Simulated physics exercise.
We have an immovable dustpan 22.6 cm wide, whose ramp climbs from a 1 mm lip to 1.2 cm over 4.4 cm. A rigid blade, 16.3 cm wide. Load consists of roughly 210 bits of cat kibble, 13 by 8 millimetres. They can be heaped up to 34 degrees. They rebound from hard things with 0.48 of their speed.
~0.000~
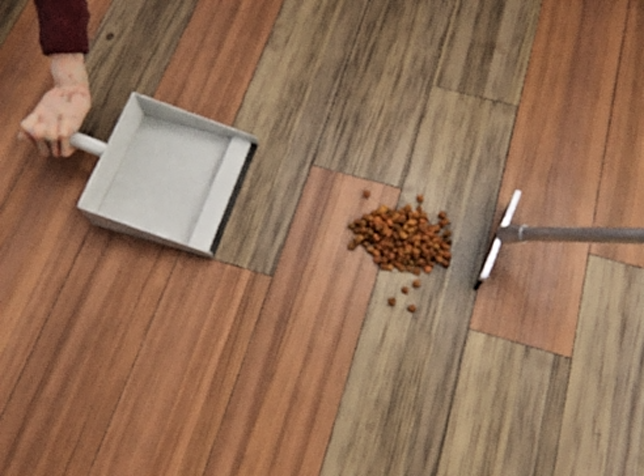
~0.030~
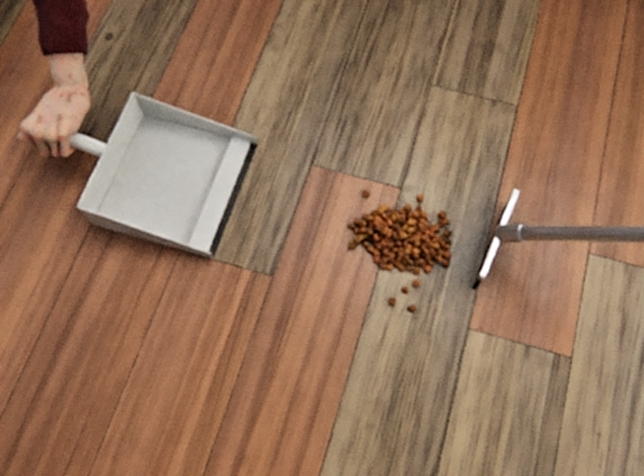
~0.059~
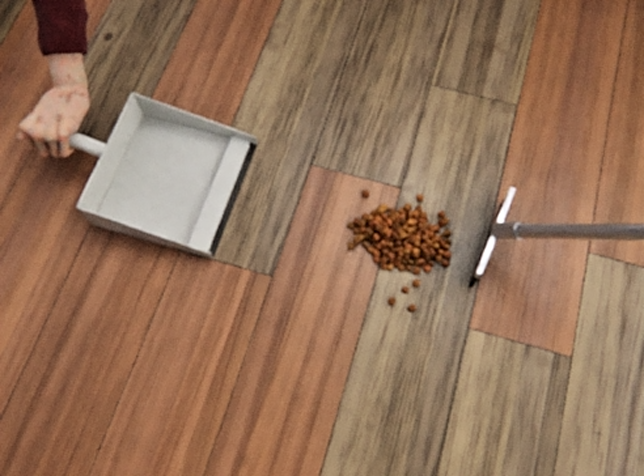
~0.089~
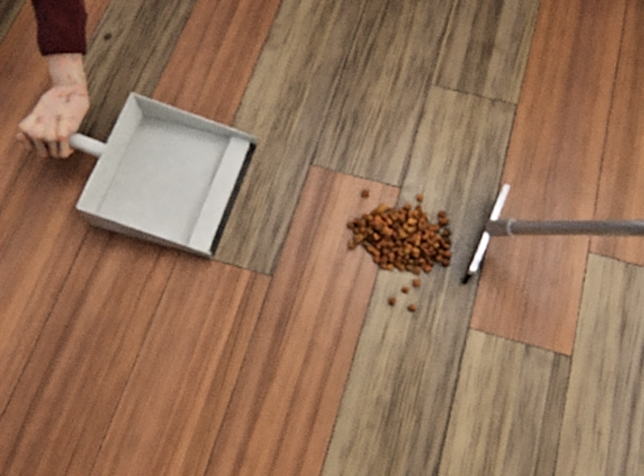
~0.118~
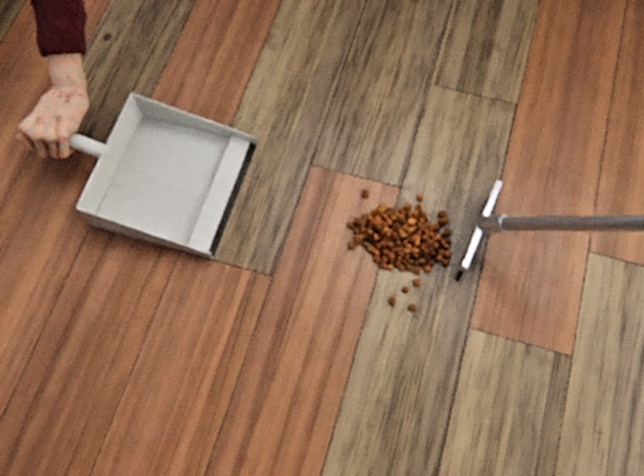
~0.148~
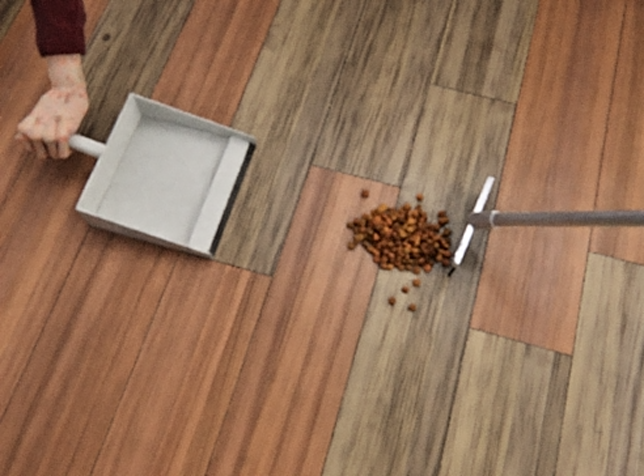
On a wood-plank floor, a hand held a pale gray dustpan still at the left while a thin blade on a pole slid a short way left, up to the edge of an undisturbed brown kibble heap.
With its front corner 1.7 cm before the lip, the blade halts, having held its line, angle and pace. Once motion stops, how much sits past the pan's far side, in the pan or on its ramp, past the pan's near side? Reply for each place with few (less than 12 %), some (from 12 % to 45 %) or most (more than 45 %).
Far side - some; pan - some; near side - few.
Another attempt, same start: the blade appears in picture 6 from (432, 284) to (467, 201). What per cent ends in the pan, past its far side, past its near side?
The pan gets 5, the far side 0 and the near side 20.
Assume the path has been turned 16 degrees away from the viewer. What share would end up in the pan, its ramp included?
That would give about 0 percent.
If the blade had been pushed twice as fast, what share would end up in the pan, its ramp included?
In that case close to 25 per cent.
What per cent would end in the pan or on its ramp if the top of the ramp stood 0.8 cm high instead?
Then around 20 percent, ramp counted.
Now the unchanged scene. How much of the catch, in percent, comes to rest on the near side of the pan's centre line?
Close to 0 %.
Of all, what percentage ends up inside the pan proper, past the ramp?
Near 0 per cent, I'd say.
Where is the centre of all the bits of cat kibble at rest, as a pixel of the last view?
Estimated resting centre: Around (251, 180).
Then, at 0.53 s, middle of the blade 22 cm from the lip; 0 % over the lip, far side 5 %, near side 0 %.
After 0.78 s, middle of the blade 10 cm from the lip; 0 % over the lip, far side 10 %, near side 0 %.
After 1.14 s, middle of the blade 3 cm from the lip; 20 % over the lip, far side 20 %, near side 0 %.
In the end, at 1.5 s, far side 20 %, pan 20 %, near side 0 %, in front of the lip or behind the blade 60 %.
